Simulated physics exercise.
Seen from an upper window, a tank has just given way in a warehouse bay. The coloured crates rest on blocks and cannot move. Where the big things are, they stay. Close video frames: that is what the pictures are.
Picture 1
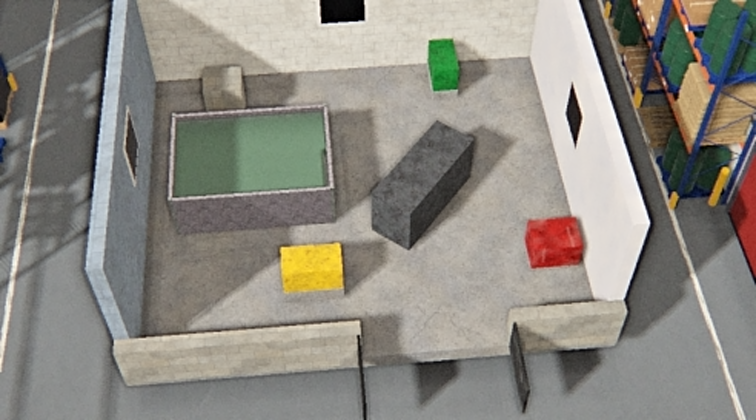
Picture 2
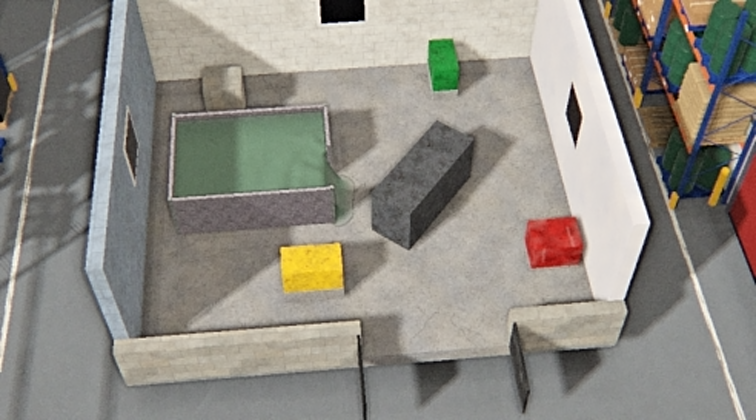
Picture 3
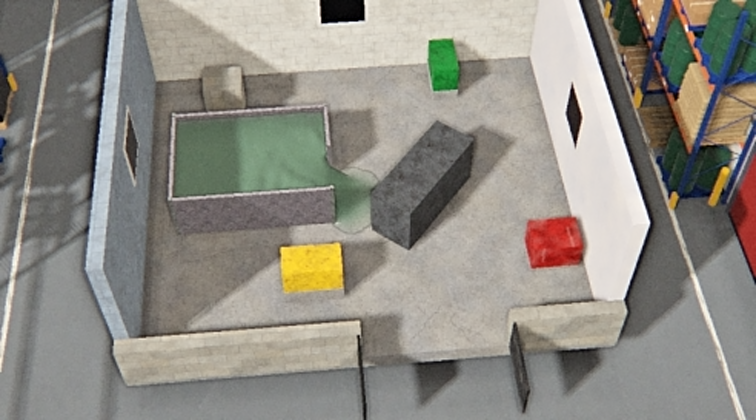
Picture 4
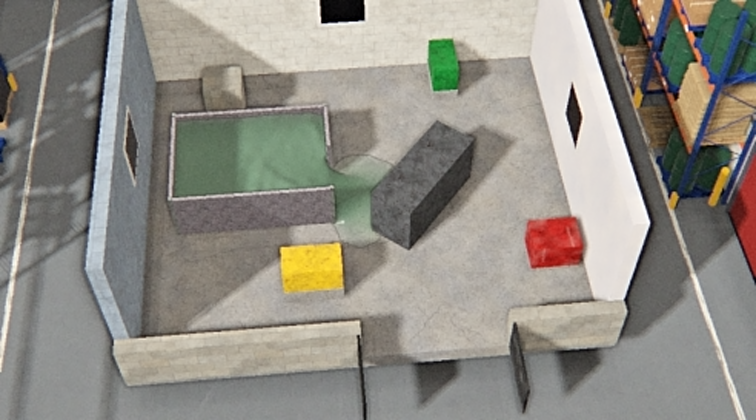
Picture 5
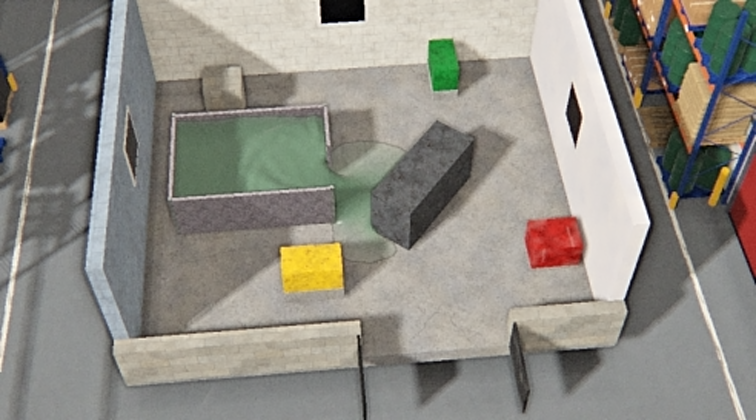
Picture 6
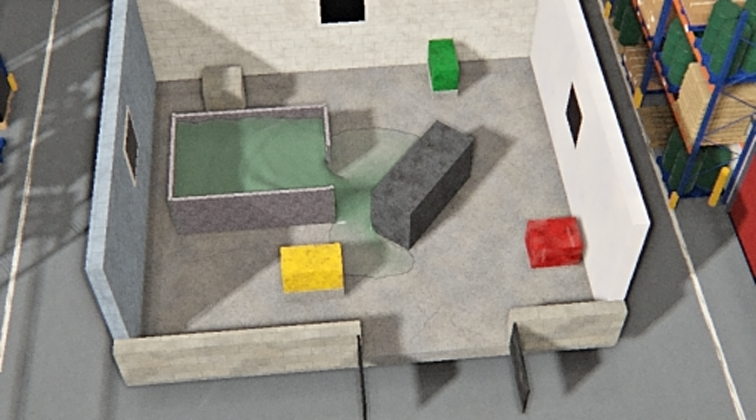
The clip opens on a walled warehouse bay seen from above, with still green water in a tank at left, near yellow, dark grey, red and green blocks. Water bursts through the tank's right side and reaches the dark block, then spreads thinly across the floor above and below the gap.
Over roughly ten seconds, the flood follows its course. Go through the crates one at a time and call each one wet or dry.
The red crate is wet. The yellow crate is dry. The green crate is wet.
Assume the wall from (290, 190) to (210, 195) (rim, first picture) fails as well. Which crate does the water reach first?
First in line is the yellow crate.
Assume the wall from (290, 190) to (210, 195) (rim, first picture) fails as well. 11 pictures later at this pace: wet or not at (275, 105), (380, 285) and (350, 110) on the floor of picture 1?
In sequence: Untouched, inundated, untouched.
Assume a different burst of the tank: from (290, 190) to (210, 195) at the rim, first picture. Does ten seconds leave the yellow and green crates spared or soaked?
As I see it, the yellow crate gets reached, and the green crate is not reached.
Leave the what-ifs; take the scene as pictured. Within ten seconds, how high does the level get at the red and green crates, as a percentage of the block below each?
Near 240 and 150 in a hundred.
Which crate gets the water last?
The red crate comes last.
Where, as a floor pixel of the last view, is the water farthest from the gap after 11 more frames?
Roughly at (530, 61).
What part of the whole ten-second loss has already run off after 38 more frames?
Around 60 percent.
A moment on, water covers 20 % of the floor; the red crate not reached, the yellow crate water round its plinth, the green crate water round its plinth.
Next, water covers 40 % of the floor; the red crate not reached, the yellow crate water round its plinth, the green crate water round its plinth.
Then, water covers 60 % of the floor; the red crate not reached, the yellow crate water round its plinth, the green crate water round its plinth.
Later, water covers 90 % of the floor; the red crate water round its plinth, the yellow crate water round its plinth, the green crate water round its plinth.
In the end, water covers 100 % of the floor; the red crate was topped, the yellow crate stayed above the water, the green crate was topped.
